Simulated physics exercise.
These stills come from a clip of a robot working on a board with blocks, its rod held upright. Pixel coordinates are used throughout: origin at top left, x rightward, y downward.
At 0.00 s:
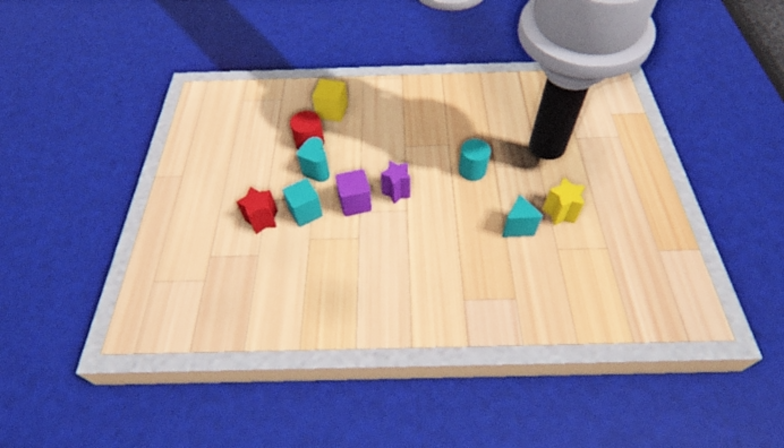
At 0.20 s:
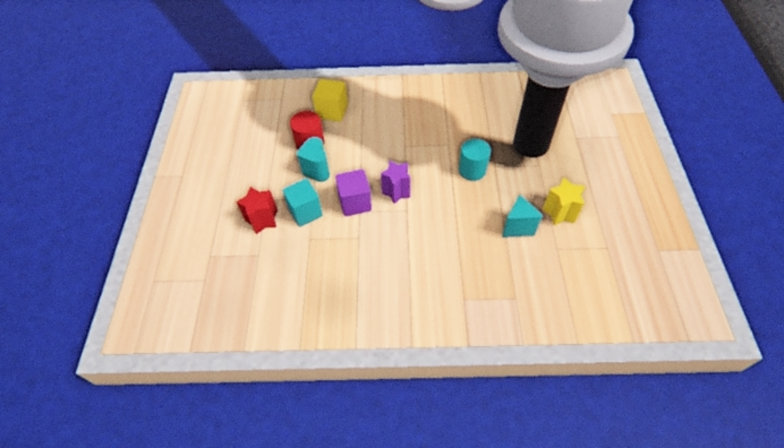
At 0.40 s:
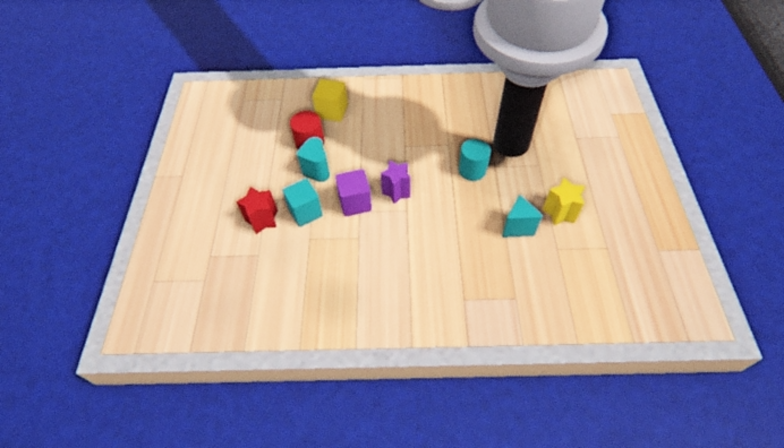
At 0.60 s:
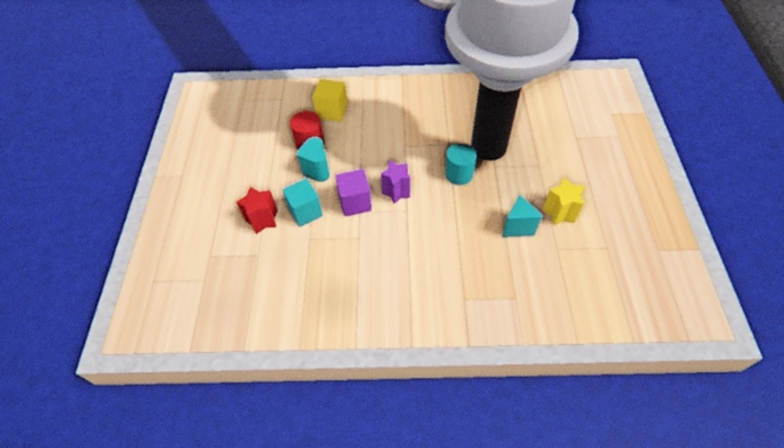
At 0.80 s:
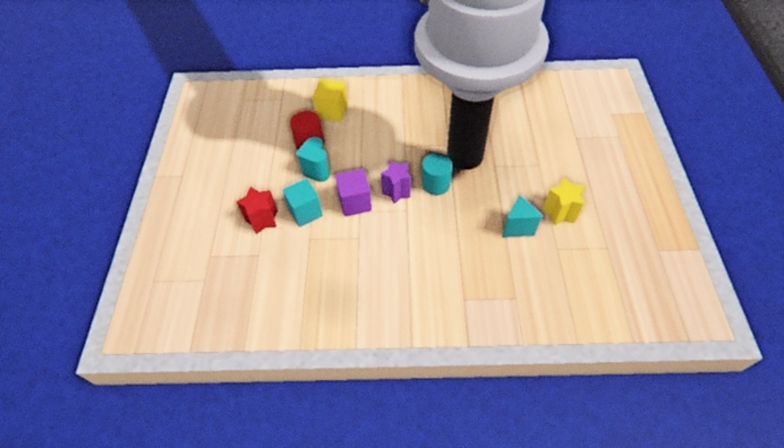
In the video, a robot arm with a black rod moves left across a wooden board of colourful blocks, reaches the turquoise cylinder and pushes it left and slightly toward the viewer, close to the purple star.
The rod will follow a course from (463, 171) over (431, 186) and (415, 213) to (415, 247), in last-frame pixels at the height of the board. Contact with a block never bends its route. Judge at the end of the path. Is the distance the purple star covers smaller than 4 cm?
Yes, it checks out.
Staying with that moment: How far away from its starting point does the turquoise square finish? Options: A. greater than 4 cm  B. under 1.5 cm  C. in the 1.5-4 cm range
I choose B.
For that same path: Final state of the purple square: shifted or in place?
Once the path ends, it is somewhere new.
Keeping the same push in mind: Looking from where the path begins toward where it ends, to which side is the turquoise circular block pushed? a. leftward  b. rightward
It's b.
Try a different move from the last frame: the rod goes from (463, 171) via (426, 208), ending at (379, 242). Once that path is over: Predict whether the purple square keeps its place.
It is shifted.
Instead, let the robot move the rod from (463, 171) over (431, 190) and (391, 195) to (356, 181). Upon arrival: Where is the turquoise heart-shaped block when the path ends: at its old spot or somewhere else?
That block stands still.
The first path, step by step. One third of the way, rod (431, 172); purple star (379, 175), turned 25° clockwise; turquoise circular block (404, 181).
Two thirds of the way, rod (415, 199); purple square (340, 184), turned 15° clockwise; purple star (370, 182), turned 55° clockwise; turquoise circular block (382, 205).
At the end, rod (415, 233); turquoise square in place; purple square (340, 184), turned 15° clockwise; purple star (370, 182), turned 55° clockwise; turquoise circular block (379, 214); turquoise triangular piece in place.
